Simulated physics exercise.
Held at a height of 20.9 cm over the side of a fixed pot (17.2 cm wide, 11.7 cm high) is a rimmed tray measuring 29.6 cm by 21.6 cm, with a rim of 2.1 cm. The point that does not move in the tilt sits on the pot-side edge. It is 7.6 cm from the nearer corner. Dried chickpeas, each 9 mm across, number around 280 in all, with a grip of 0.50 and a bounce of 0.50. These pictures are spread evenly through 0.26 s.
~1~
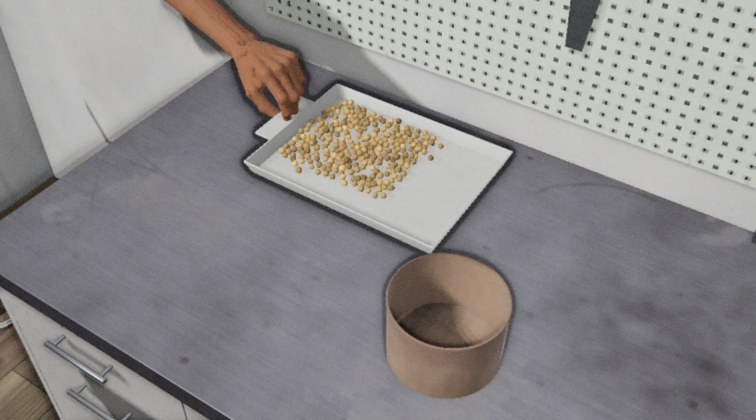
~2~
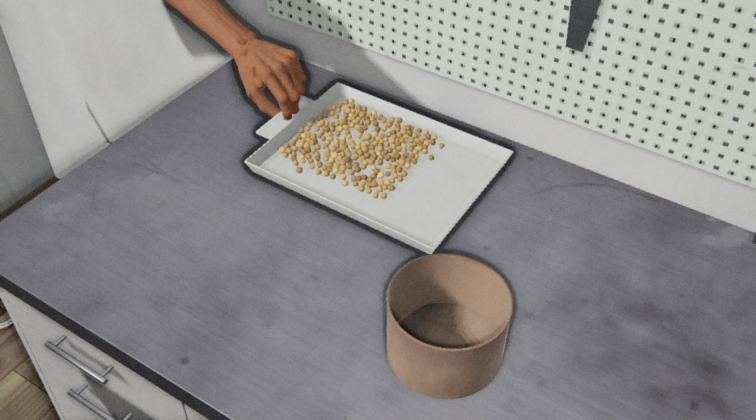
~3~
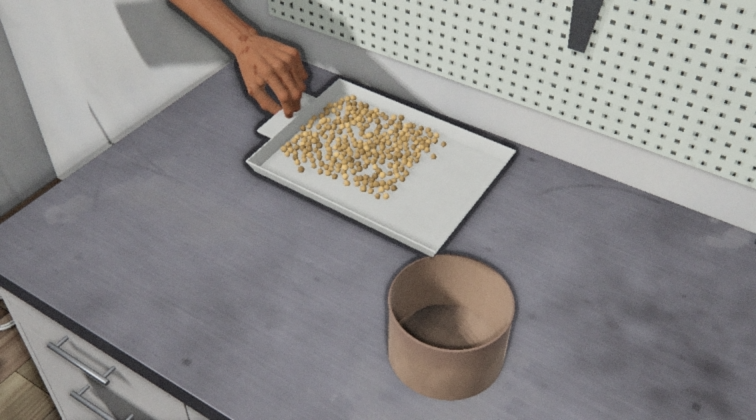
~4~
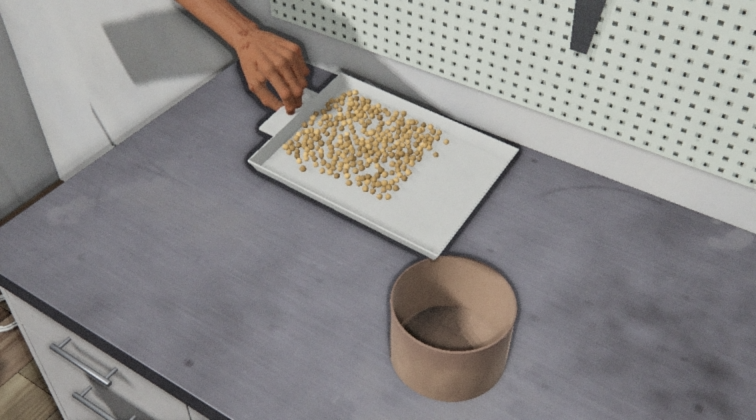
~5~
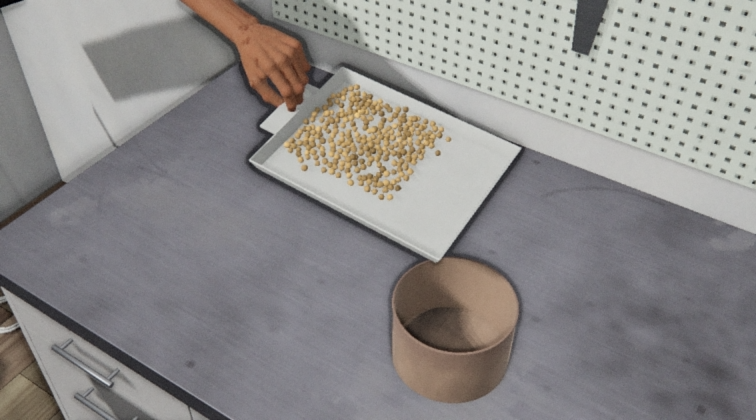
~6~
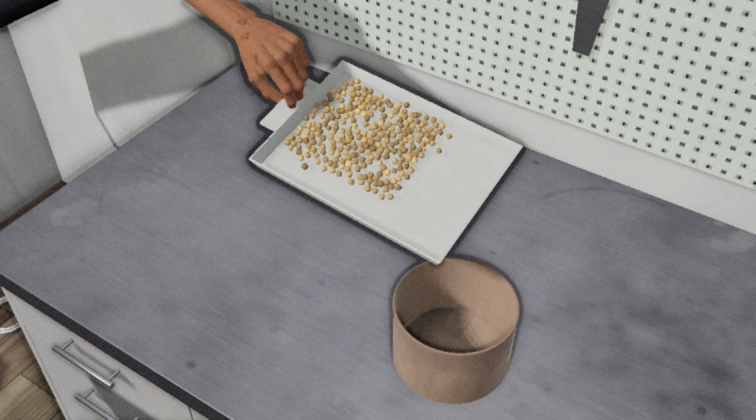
A hand slowly raised the back left end of a white tray of dried chickpeas by a small amount, while the chickpeas barely shifted and a brown pot sat on the gray counter in front.
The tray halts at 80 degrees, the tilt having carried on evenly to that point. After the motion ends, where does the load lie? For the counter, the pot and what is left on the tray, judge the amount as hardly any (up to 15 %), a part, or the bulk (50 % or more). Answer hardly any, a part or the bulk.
Counter: A part; pot: The bulk; left on the tray: Hardly any.
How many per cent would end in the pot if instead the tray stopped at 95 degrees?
Around 70 per cent, then.
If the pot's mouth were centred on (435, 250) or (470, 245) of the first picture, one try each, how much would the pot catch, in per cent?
Estimates: 20 % and 0 %, in that order.
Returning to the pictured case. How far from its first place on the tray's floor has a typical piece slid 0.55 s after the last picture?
It has moved some 13 cm from its start.
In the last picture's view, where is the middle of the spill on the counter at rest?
I'd put it near (366, 360).
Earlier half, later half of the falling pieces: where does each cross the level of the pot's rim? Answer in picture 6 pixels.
Roughly (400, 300) to begin with, later roughly (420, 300).
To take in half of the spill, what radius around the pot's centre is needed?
Roughly 14 cm from the centre.
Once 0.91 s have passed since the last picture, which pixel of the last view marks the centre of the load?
Look about (400, 234) in the last view.
Then, 0.55 s after the last picture, tilt 44 degrees; the tray holds 100 %, the pot 0 %.
Then, 0.91 s after the last picture, tilt 65 degrees; the tray holds 85 %, the pot 10 %.
Then, 1.37 s after the last picture, tilt 80 degrees; the tray holds 40 %, the pot 30 %.
In the end, counter 30 %, pot 70 %, tray 0 %.
